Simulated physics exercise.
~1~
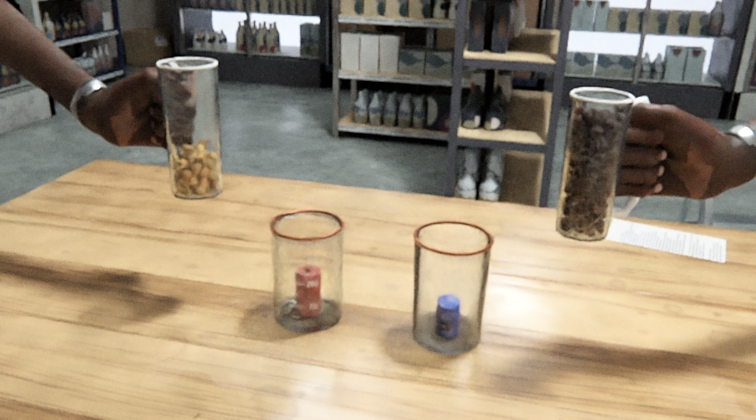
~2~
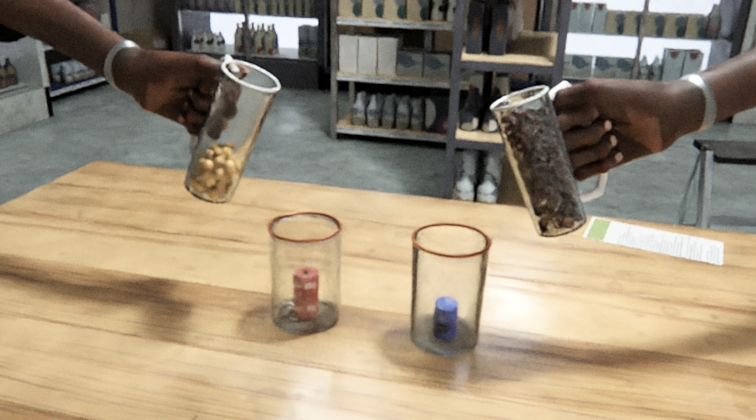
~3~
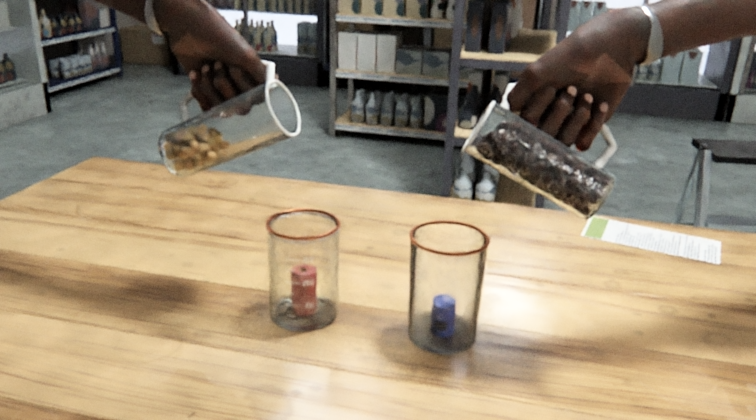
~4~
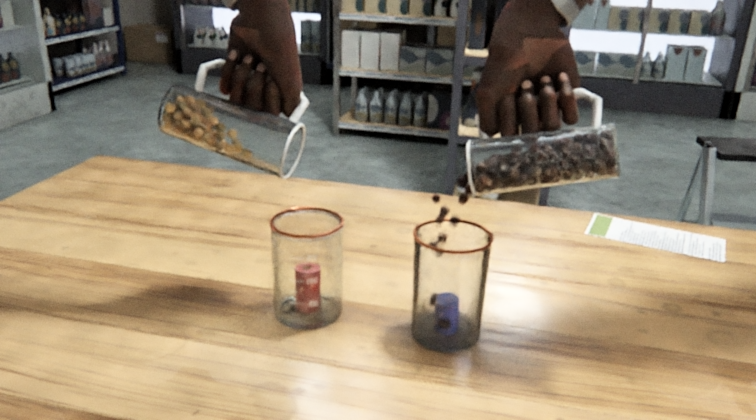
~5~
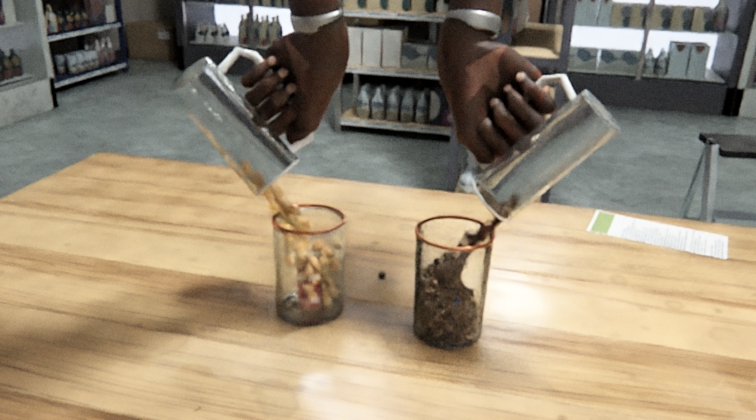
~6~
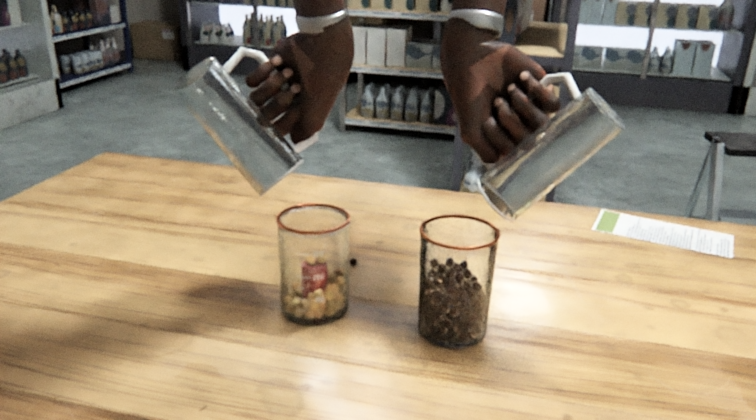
On a wooden table in a shop-like room, two hands tipped cups of loose yellowish and dark brown pieces into two clear glasses, leaving the left glass's red object partly showing, the right one's blue object buried, and one stray piece on the table.
